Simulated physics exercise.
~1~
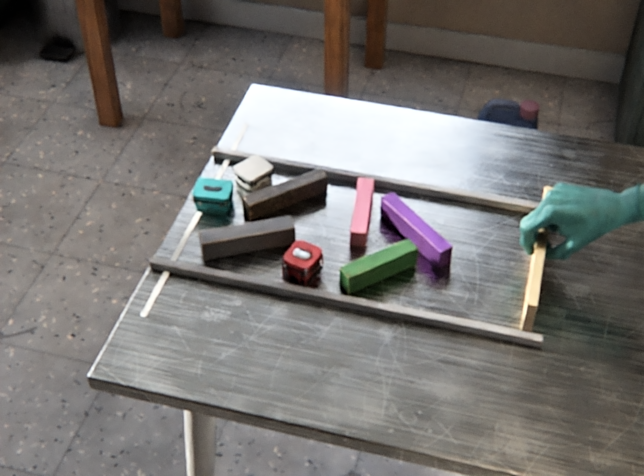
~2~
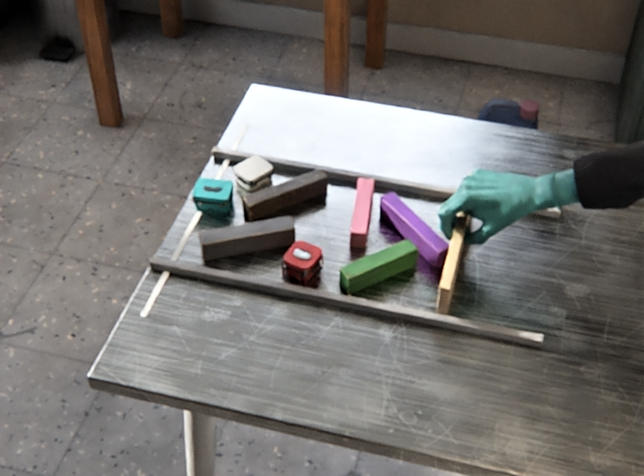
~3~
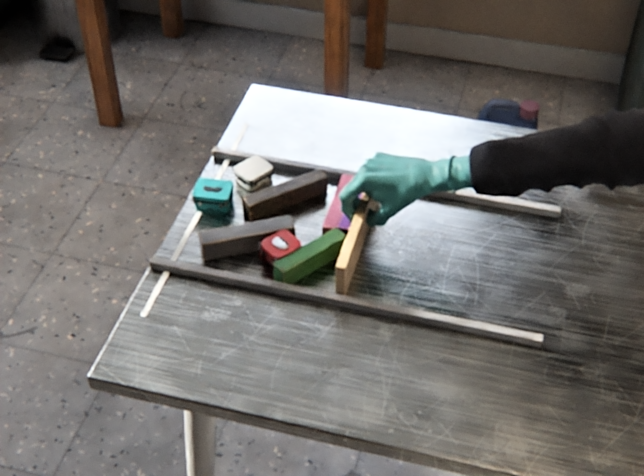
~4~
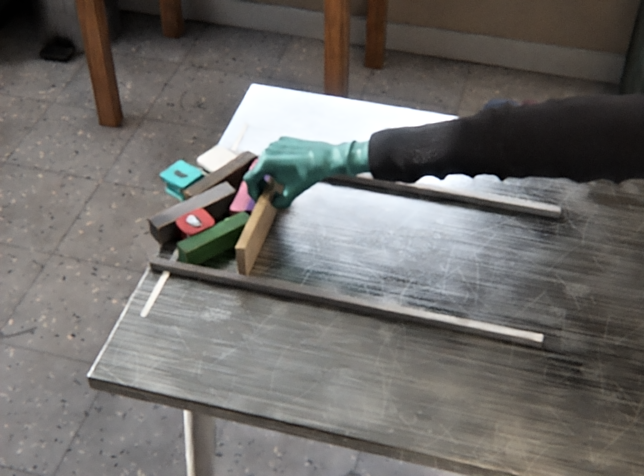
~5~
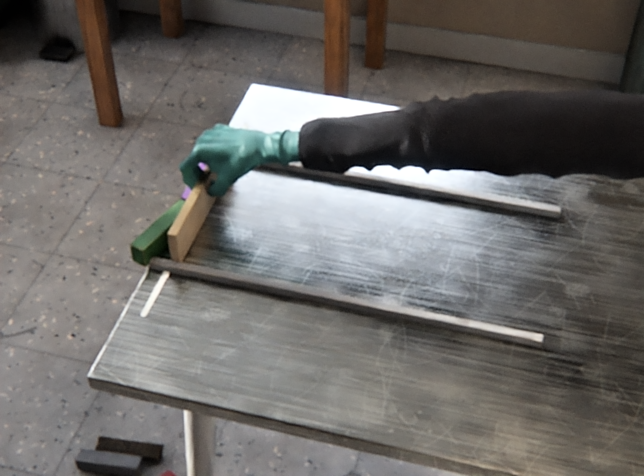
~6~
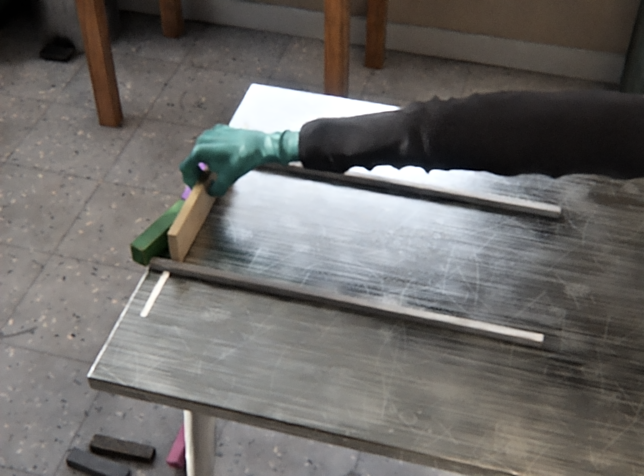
A gloved hand pushes a board left between rails, sweeping most pieces off the table.
